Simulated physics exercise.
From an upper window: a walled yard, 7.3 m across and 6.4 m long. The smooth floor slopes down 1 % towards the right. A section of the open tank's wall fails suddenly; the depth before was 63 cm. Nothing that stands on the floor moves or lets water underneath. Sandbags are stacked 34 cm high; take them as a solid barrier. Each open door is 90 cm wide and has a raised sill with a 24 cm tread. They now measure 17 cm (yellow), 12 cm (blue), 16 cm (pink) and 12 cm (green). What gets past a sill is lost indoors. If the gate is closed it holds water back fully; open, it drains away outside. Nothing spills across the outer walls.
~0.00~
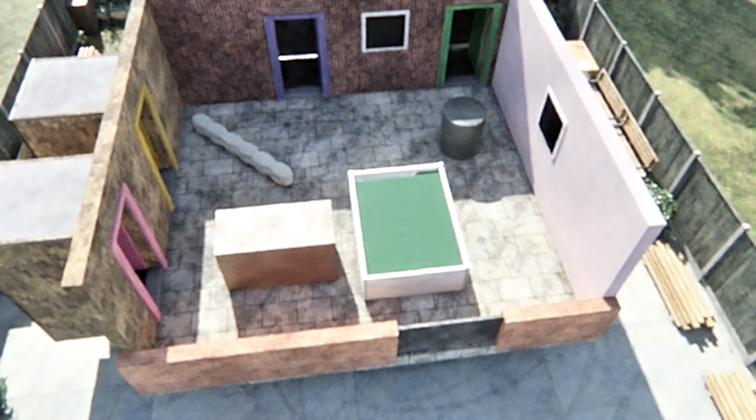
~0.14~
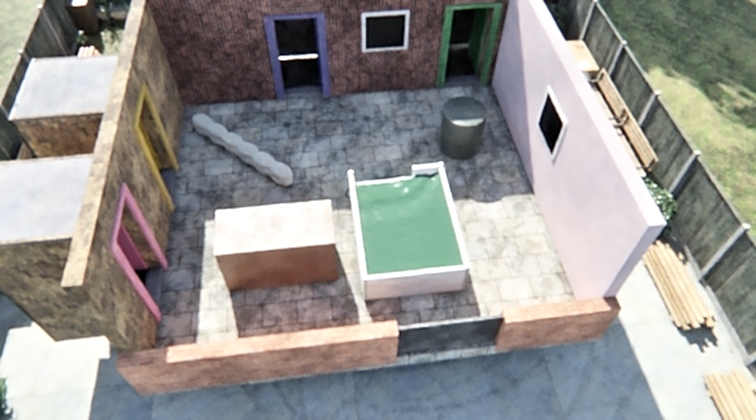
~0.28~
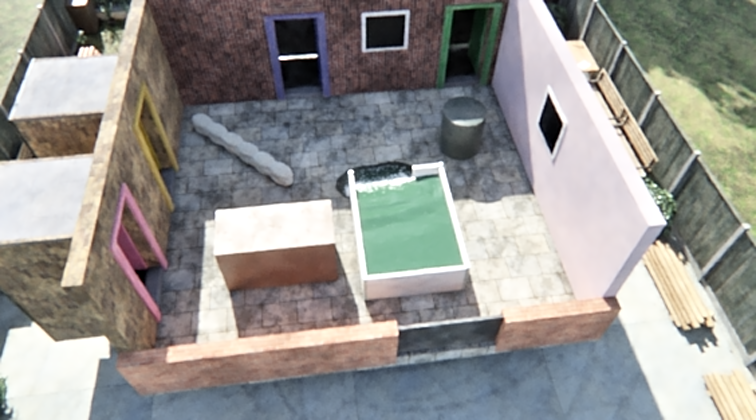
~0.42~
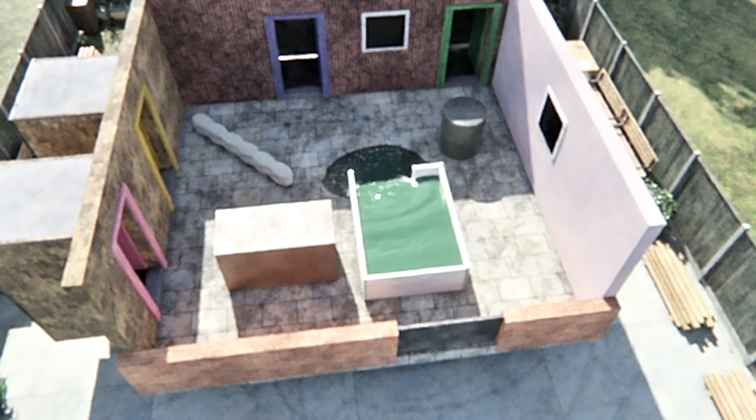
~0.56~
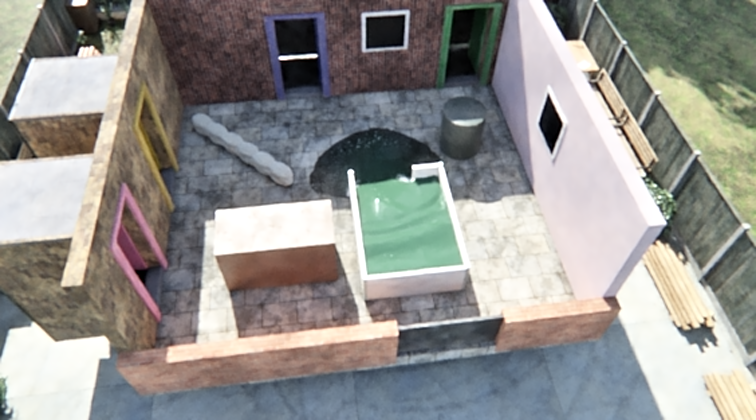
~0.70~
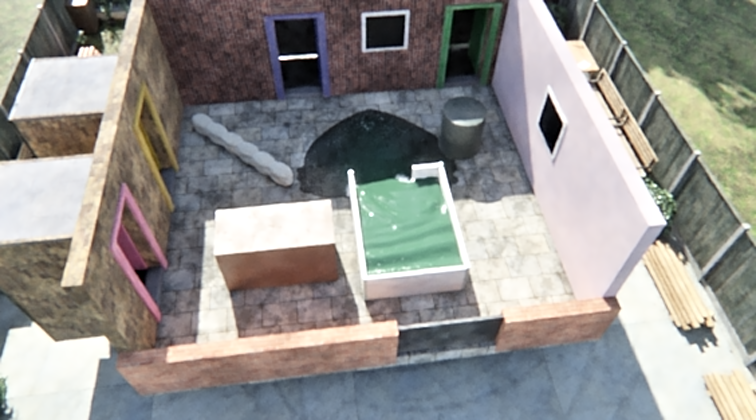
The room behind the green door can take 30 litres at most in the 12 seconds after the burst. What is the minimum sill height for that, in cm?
At least 12 cm or so.
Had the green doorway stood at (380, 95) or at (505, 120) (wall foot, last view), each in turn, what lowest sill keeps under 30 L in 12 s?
Roughly 21 and 12.5 cm.
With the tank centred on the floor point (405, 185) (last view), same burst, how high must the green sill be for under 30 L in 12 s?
Some 11.5 cm.
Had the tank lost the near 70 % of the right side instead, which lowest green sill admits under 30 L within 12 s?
Then roughly 16 cm.
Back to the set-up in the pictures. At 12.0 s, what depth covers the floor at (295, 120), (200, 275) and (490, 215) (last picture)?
Roughly 5, 2 and 5 cm, in turn.
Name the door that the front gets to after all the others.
Last comes the pink one.
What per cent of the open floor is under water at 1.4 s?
Some 25 per cent of it.
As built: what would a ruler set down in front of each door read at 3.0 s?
In cm: Yellow 0, blue 20, pink 0, green 13.
After 1.4 s water covers 25 % of the floor, deepest (32 cm) near (371, 189); it has not reached the green door.
After 3.0 s water covers 35 % of the floor, deepest (31 cm) near (184, 109); 13 cm at the green door, 2 litres in over its 12 cm sill.
After 12.0 s water covers 90 % of the floor, deepest (14 cm) near (545, 230); 11 cm at the green door, 29 litres in over its 12 cm sill.
At the green door as built, the water arrived by 1.8 s and peaked near 16 cm at 3.6 s.
With a sill of 10 cm, 61 litres would have come in within the 12 s; with 14 cm, 14 litres. So under 30 litres takes about 12 cm.
